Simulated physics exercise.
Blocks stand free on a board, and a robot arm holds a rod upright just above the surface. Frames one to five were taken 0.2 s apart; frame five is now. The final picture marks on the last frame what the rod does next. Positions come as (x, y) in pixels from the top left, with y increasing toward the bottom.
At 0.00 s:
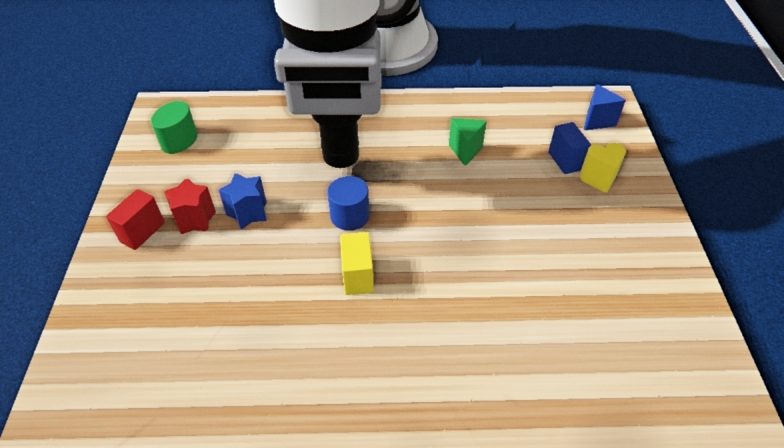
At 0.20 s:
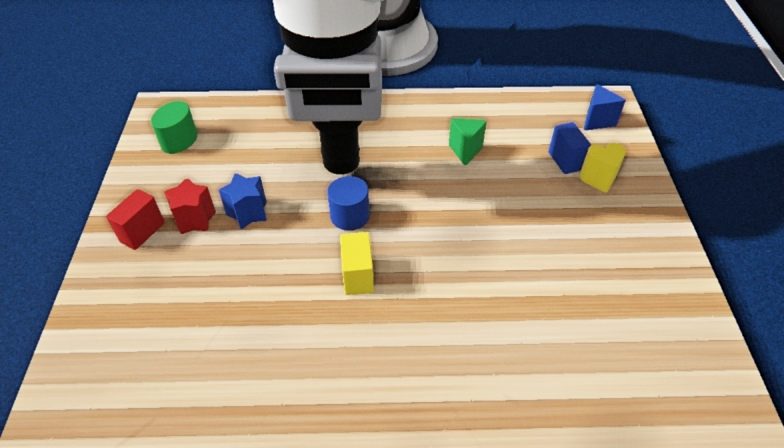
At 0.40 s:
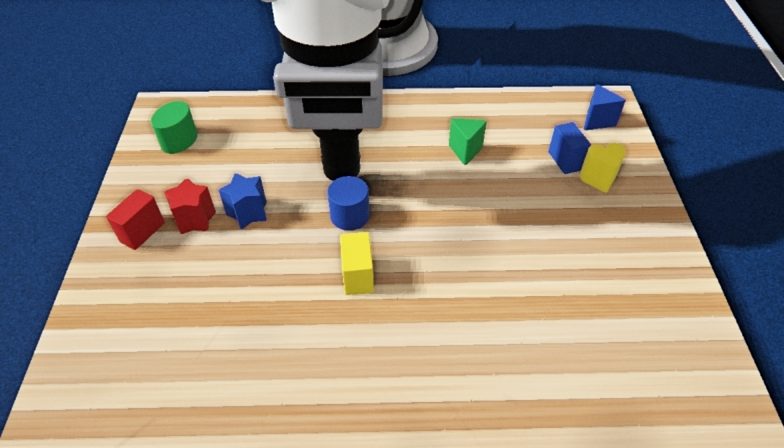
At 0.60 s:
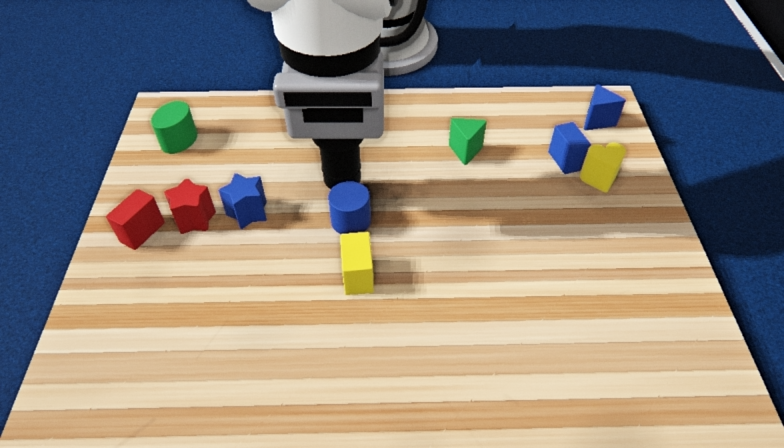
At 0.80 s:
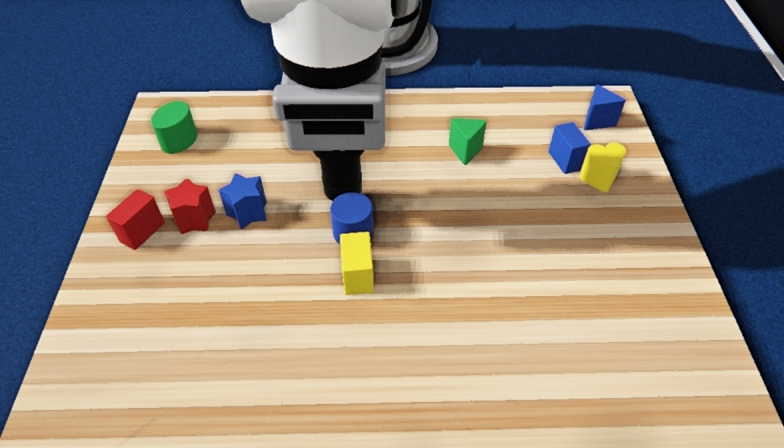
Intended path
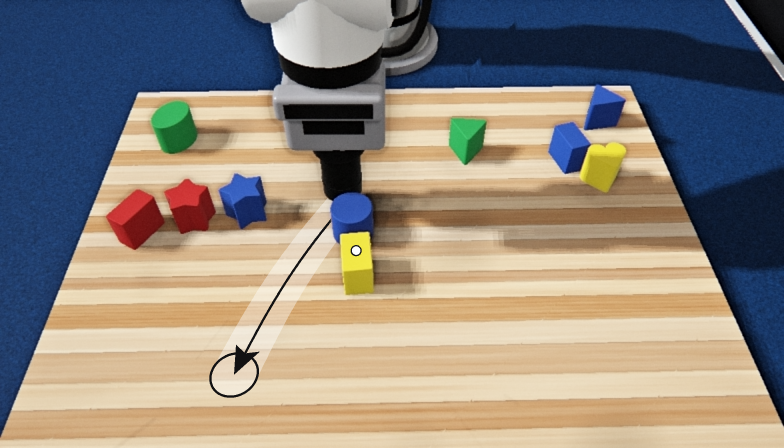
At first, a robot arm holds a dark rod just behind a blue cylinder on a striped wooden board, with a yellow block in front and other colored blocks standing around. The rod moves slowly toward the viewer, then pushes the cylinder a short way closer to the yellow block, which stays still.
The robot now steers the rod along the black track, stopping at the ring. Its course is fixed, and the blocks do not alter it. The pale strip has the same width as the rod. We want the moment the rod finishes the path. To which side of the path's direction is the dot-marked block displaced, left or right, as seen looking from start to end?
That's a shift to the left.
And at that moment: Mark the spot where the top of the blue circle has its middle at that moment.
It ends at (350, 227).
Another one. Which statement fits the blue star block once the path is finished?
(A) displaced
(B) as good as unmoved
Choice B: As good as unmoved.
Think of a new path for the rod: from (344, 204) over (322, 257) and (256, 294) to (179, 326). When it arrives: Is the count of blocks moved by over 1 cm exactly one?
Going by the path, no.
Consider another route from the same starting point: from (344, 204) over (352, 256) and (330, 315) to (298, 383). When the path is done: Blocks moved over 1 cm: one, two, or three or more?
The number will come to 2.
Path on the board, from (344, 204) through (289, 277) to (234, 374); the dot is on the yellow oblong block.
What follows on the original path. One third of the way, rod at (304, 238); blue circle at (350, 227); yellow oblong block at (364, 264).
Two thirds of the way, rod at (267, 294); blue circle at (350, 227); yellow oblong block at (364, 264).
At the end, rod at (229, 363); blue star block in place; blue circle at (350, 227); yellow oblong block at (364, 264).
